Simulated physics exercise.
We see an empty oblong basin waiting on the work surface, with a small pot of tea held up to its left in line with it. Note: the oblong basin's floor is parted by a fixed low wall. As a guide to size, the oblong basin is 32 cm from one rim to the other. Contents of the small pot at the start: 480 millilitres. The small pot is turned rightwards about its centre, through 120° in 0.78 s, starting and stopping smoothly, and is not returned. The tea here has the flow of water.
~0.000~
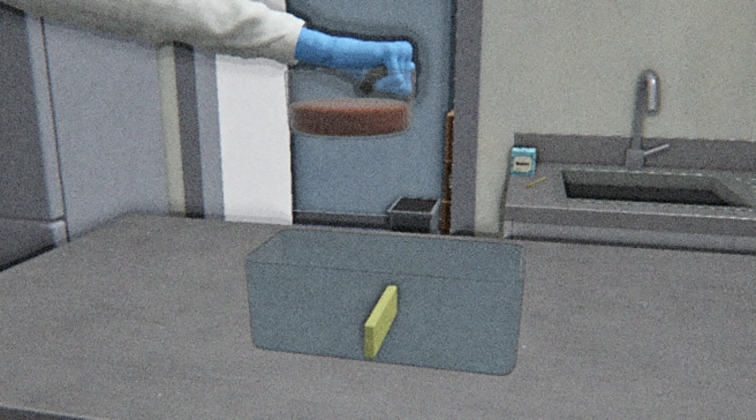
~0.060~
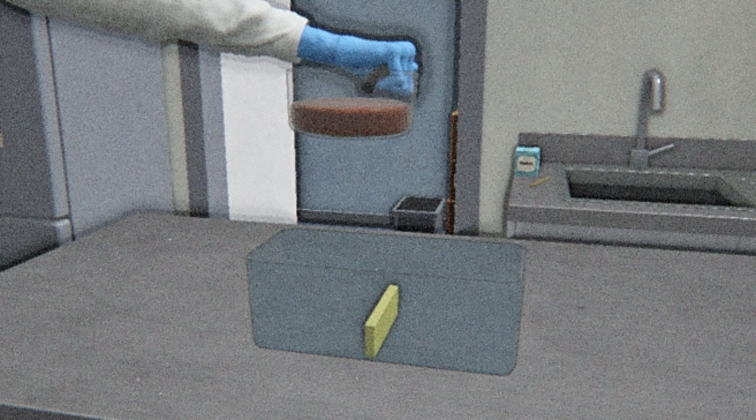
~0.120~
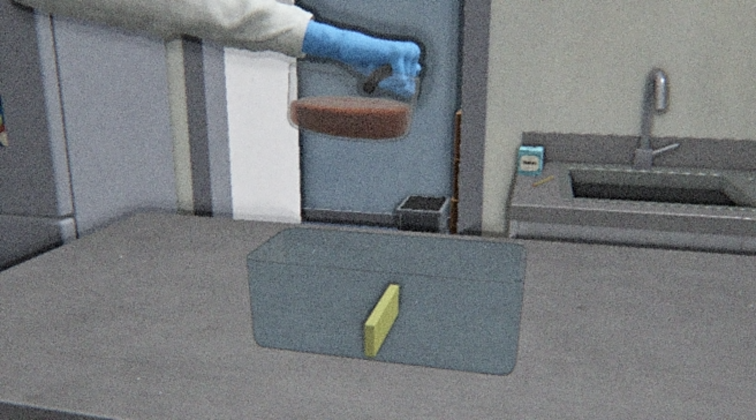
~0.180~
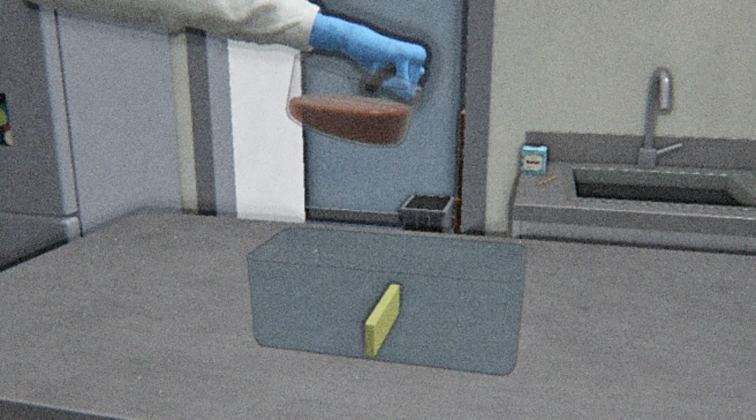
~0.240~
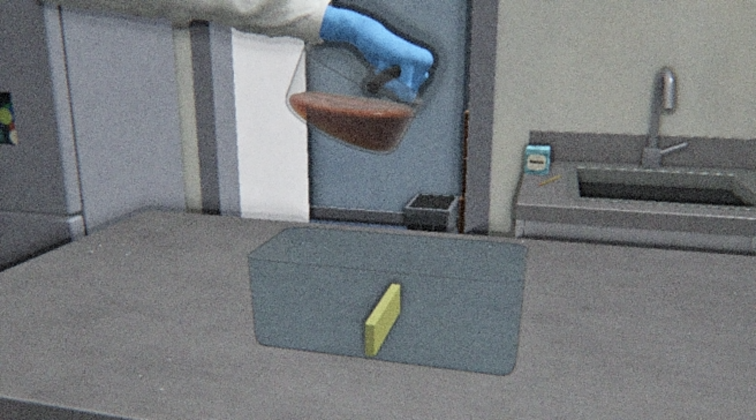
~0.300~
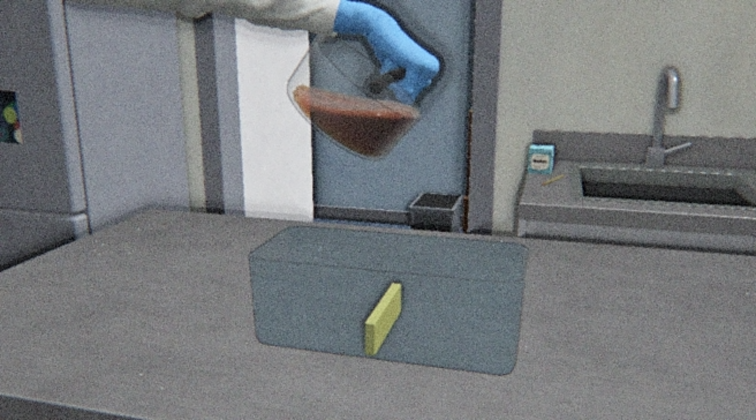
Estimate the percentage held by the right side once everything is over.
I would say 88 per cent.
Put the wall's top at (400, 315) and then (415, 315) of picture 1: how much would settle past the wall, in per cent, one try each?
75 then 60 %.
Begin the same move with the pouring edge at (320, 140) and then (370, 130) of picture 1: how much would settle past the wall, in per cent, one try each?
In turn about 5 and 55 per cent.
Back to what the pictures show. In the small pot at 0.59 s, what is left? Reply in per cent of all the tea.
Around 20 in a hundred.
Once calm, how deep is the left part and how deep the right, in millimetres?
Left part about 2 mm deep, right part about 20 mm deep.
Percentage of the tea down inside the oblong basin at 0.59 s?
Around 36 percent.
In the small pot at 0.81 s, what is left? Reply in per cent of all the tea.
Remaining share: Approx. 1 %.
Then, 0.59 s in, the tilt is 104° and 21 per cent is still to pour, 0 is left of the wall and 36 right of it.
Then, 0.81 s in, the tilt is 120° and 1 per cent is still to pour, 6 is left of the wall and 79 right of it.
Then, 1.03 s in, the tilt is 120° and 0 per cent is still to pour, 8 is left of the wall and 88 right of it.
Then, 1.28 s in, the tilt is 120° and 0 per cent is still to pour, 9 is left of the wall and 88 right of it.
Finally, 9 per cent lies left of the wall, 88 right of it and 4 outside.
